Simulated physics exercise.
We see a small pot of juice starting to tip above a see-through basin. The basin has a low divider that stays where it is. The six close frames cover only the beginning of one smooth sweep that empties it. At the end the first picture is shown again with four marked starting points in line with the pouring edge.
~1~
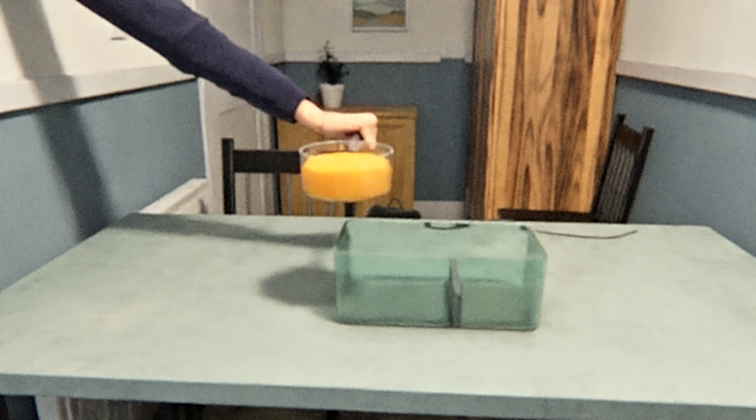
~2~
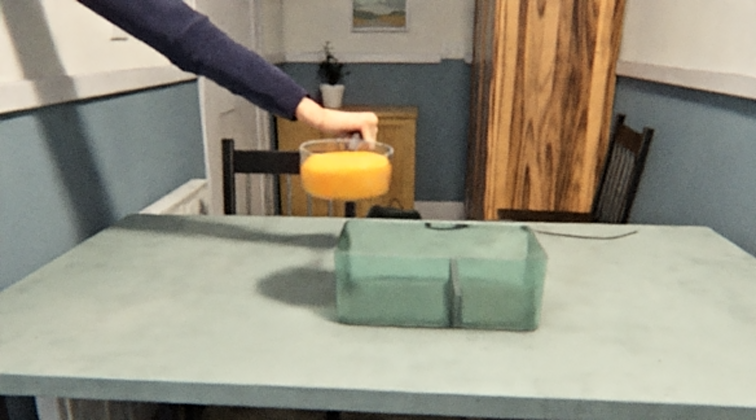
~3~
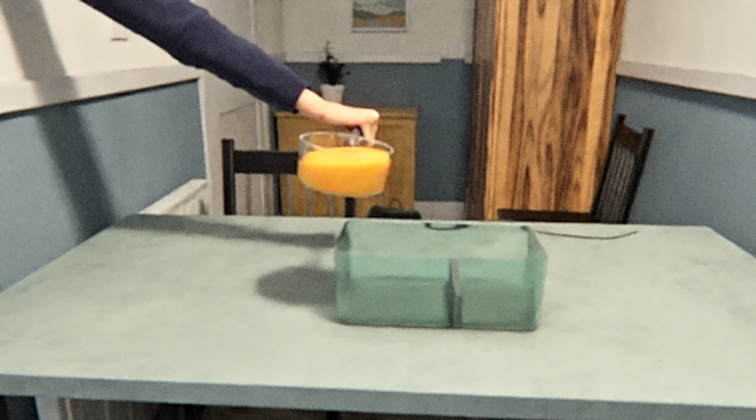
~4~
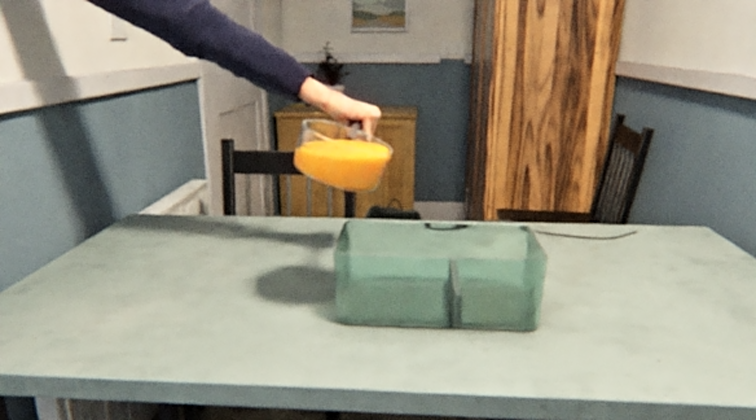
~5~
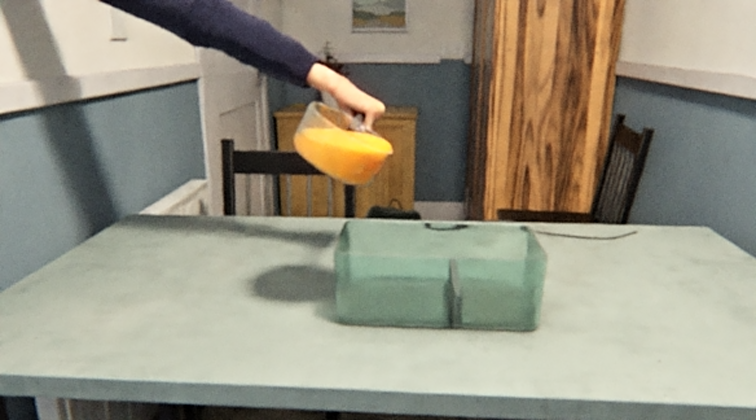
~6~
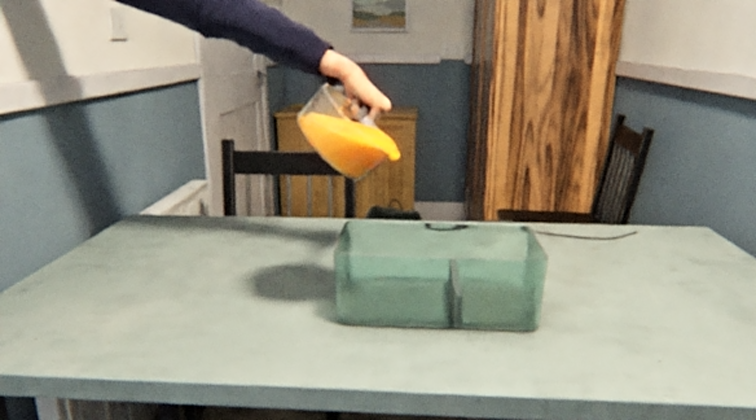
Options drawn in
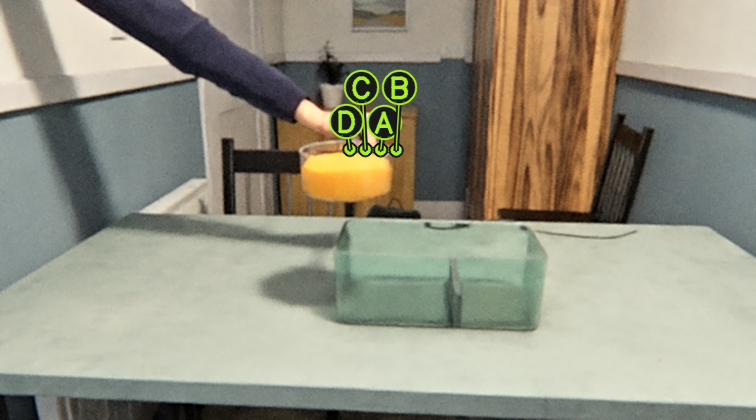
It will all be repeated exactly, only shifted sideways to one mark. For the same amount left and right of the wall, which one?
The best place is A.
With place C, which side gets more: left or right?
More ends on the left.
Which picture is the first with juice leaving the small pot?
Picture 5.
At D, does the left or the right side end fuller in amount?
More ends on the left.
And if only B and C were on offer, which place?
B it is.
In lime, A at (380, 149); B at (396, 150); C at (365, 149); D at (349, 149).
Choosing A, about 47 % ends left of the wall and 45 % right of it; 9 % is lost outside.
Choosing B, about 28 % ends left of the wall and 61 % right of it; 11 % is lost outside.
Choosing C, about 76 % ends left of the wall and 19 % right of it; 4 % is lost outside.
Choosing D, about 88 % ends left of the wall and 4 % right of it; 8 % is lost outside.
